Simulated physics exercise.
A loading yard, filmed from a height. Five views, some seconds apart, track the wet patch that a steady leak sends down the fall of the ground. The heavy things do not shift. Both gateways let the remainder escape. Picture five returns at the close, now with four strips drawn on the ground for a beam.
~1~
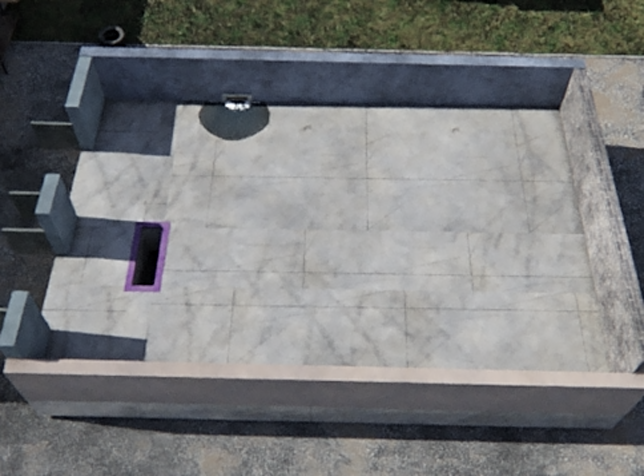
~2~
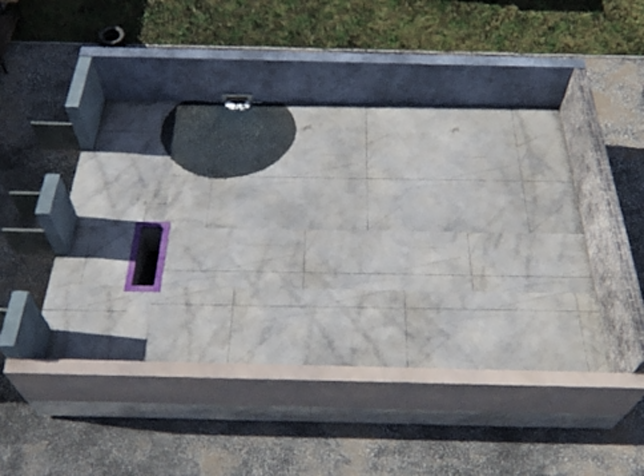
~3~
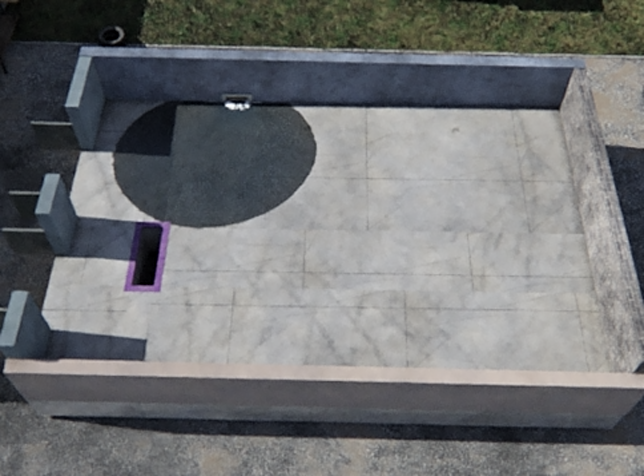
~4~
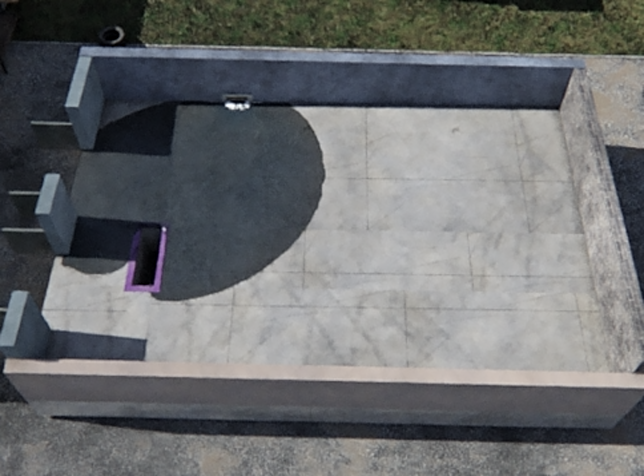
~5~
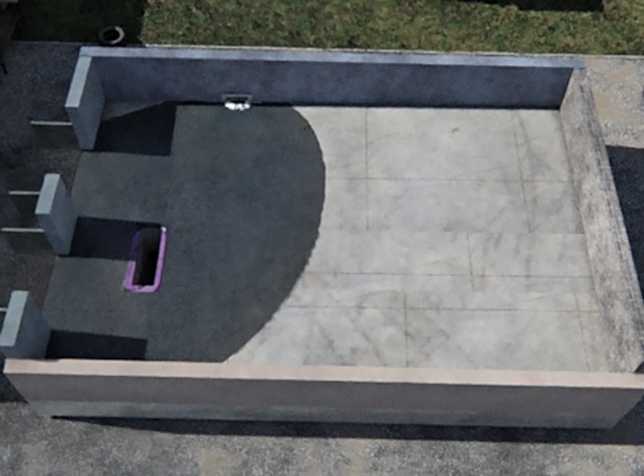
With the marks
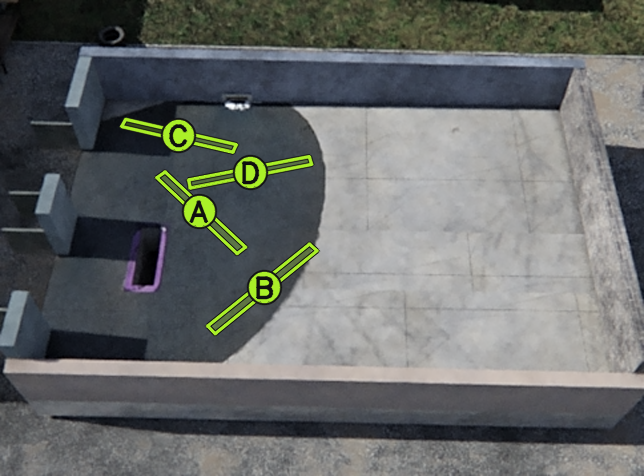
A dark patch of water spread from a small opening in the back wall of a walled concrete yard, widening toward the left side, then surrounding the purple-edged pit and reaching the front wall.
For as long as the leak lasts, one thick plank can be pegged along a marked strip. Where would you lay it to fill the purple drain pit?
It is B.
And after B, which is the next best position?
It is C.
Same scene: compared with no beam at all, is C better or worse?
It is worse.
In lime, A from (161, 174) to (241, 250); B from (211, 329) to (313, 247); C from (123, 122) to (234, 148); D from (189, 183) to (310, 160).
Choosing A, about 8 % of the stream goes into the purple drain pit, about 91 % out by the gates.
Choosing B, about 31 % of the stream goes into the purple drain pit, about 67 % out by the gates.
Choosing C, about 23 % of the stream goes into the purple drain pit, about 77 % out by the gates.
Choosing D, about 7 % of the stream goes into the purple drain pit, about 91 % out by the gates.
